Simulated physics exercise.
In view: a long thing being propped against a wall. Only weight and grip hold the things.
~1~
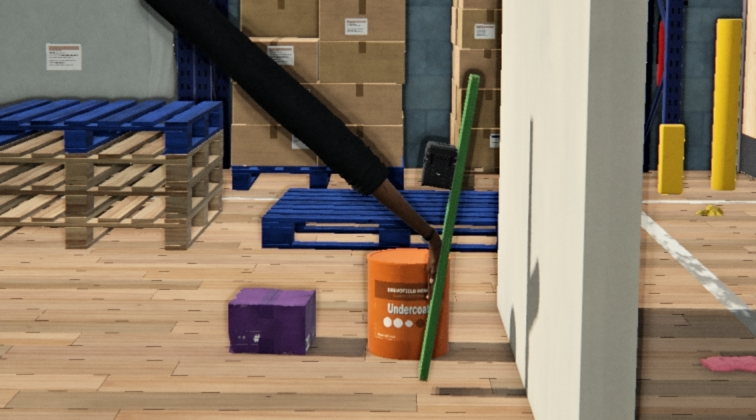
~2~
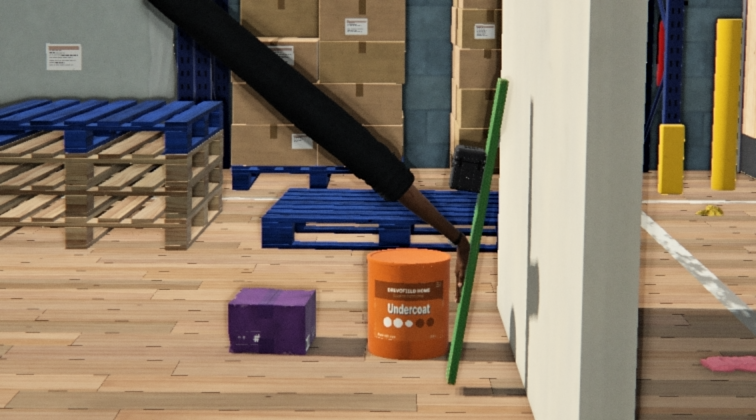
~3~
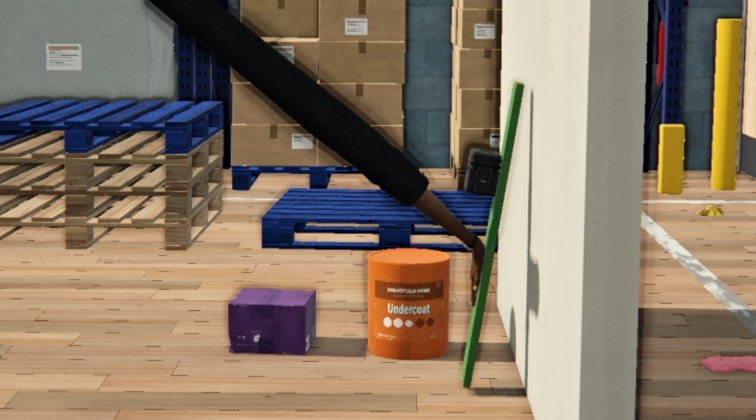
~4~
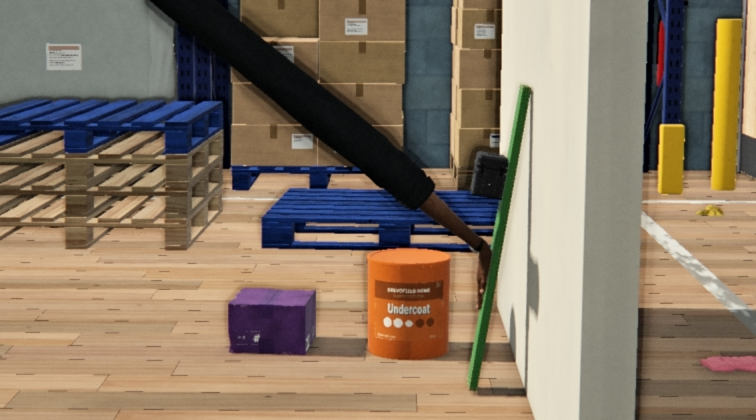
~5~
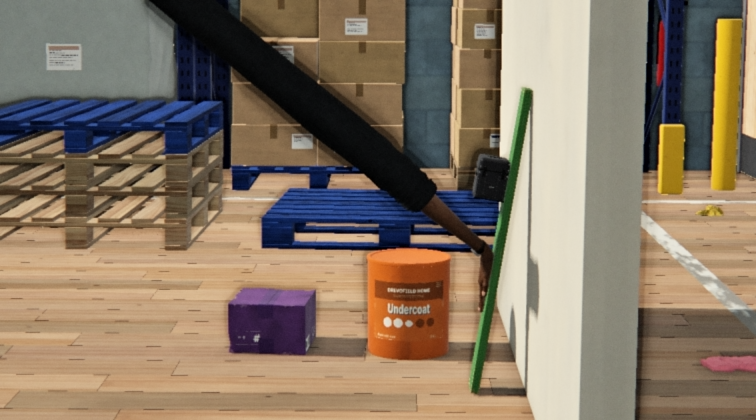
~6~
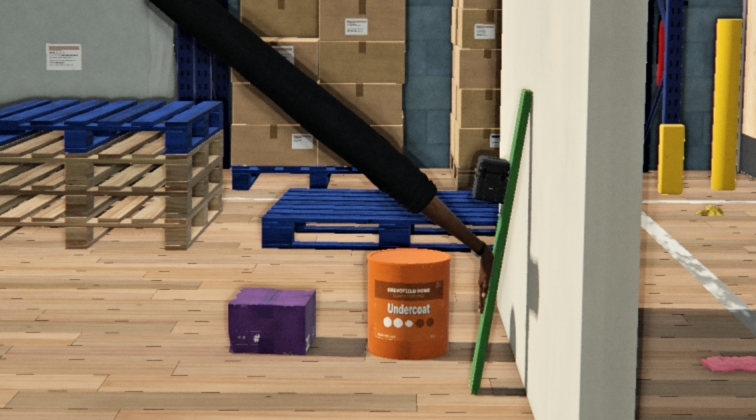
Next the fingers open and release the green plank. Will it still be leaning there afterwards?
In the end the plank stays up.
Then, 0.20 s on from there, no change.
Then, 0.70 s on from there, green plank resting near (500, 243).
In the end, all 3 unmoved. At the end, from the last picture's camera, green plank near (500, 243). The plank holds.
